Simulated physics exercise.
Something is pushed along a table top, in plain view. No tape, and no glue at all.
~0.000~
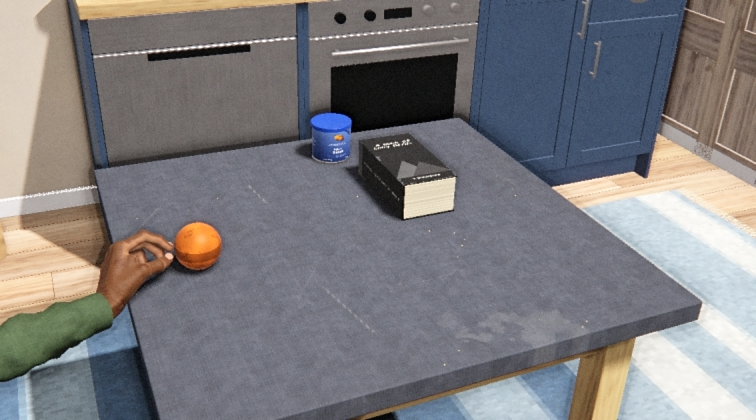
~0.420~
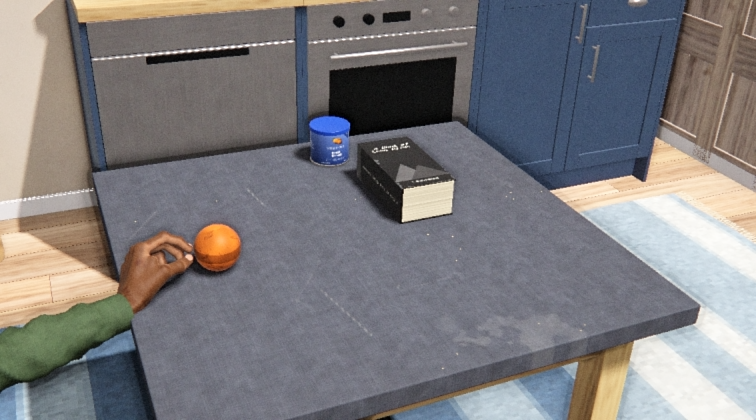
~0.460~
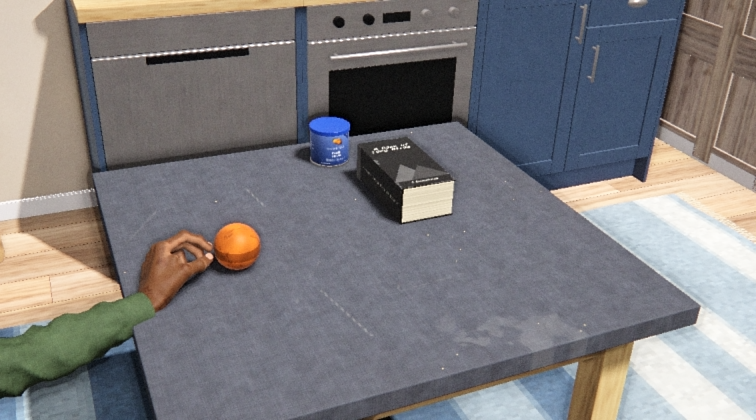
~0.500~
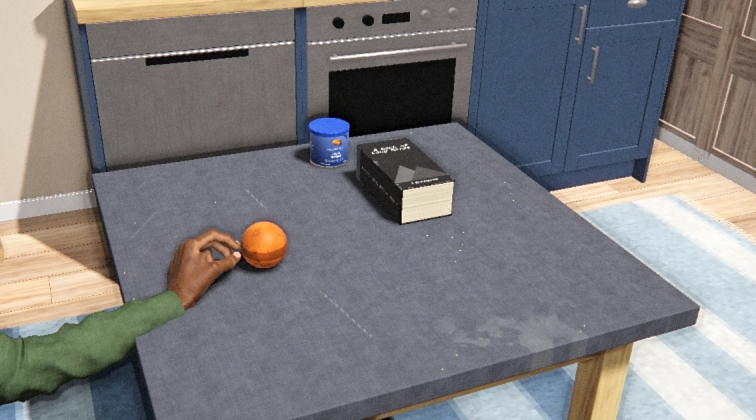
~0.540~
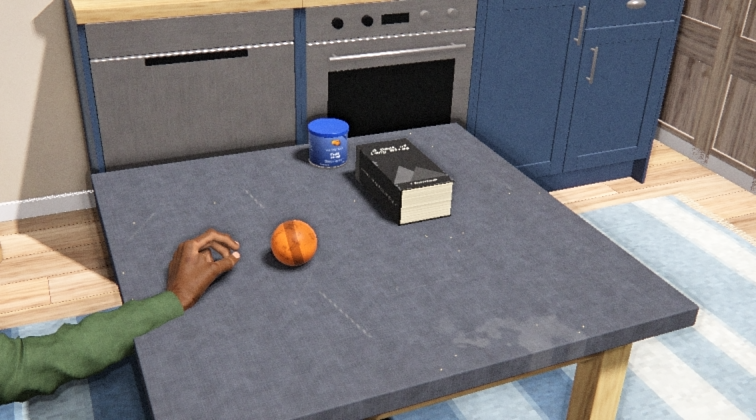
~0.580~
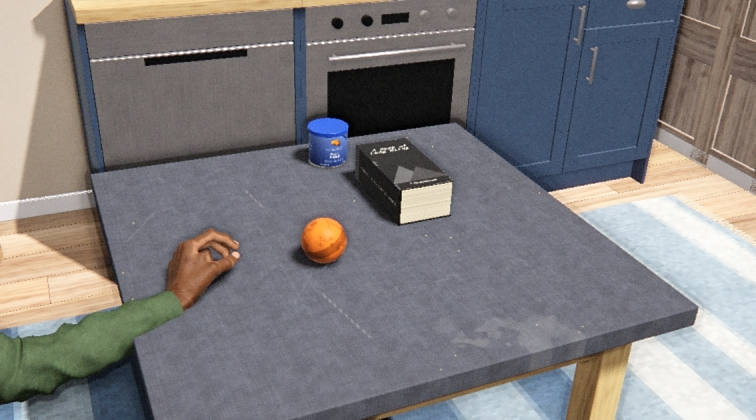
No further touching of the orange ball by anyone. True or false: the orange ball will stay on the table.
False.
After 0.88 s, orange ball rolled well along near (530, 224).
After 1.28 s, orange ball now off the table.
By the end (1.6 s), off the table, orange ball.
